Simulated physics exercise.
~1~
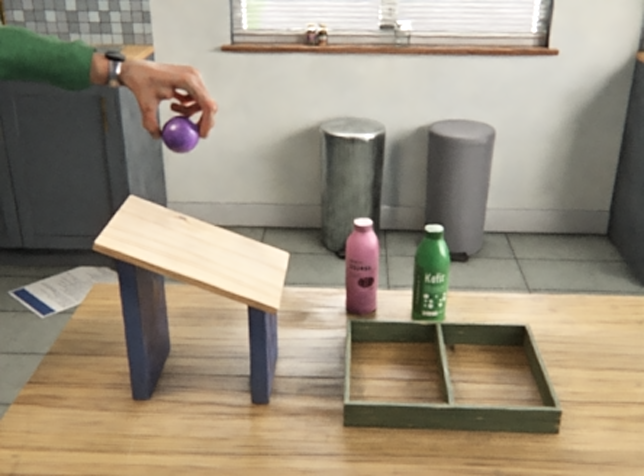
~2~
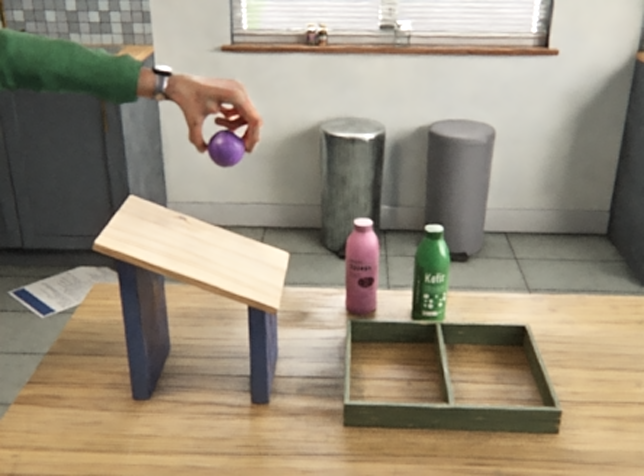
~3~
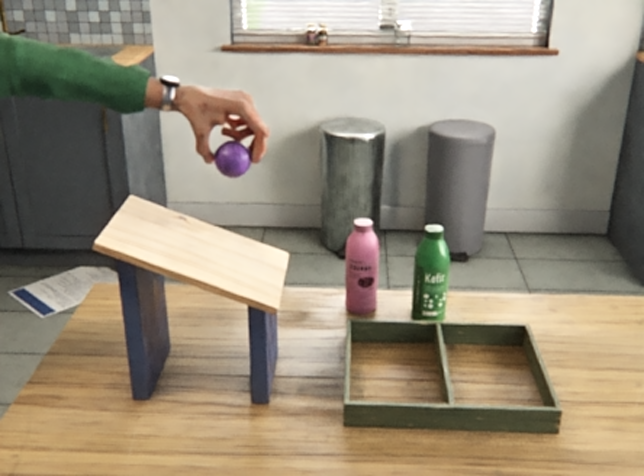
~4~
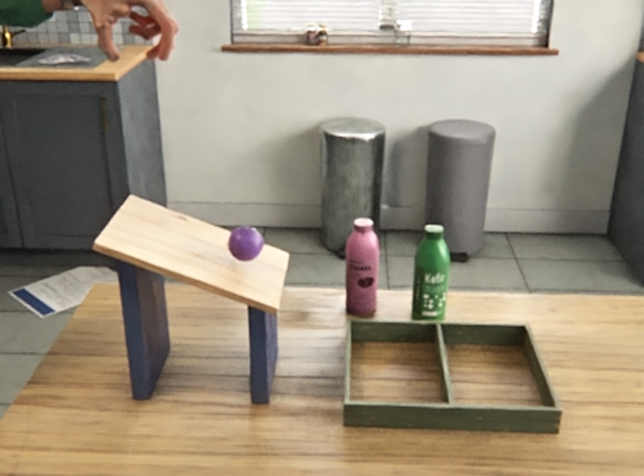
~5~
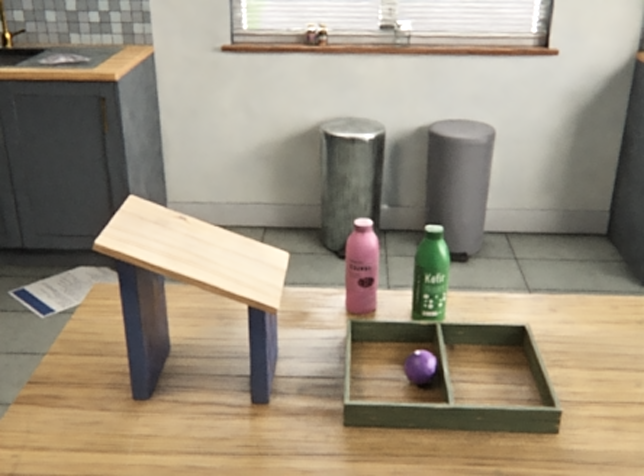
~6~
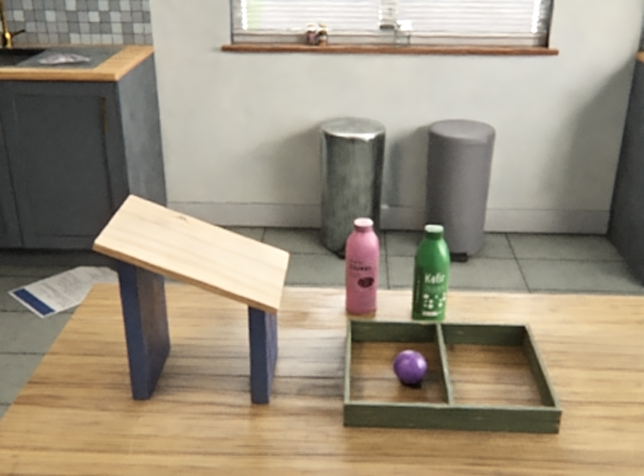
In a kitchen, a hand held a purple ball over a sloping board on a wooden table, moved it right and let go; it ended up in the nearer bay of a green divided tray, while the pink and green bottles stayed put.
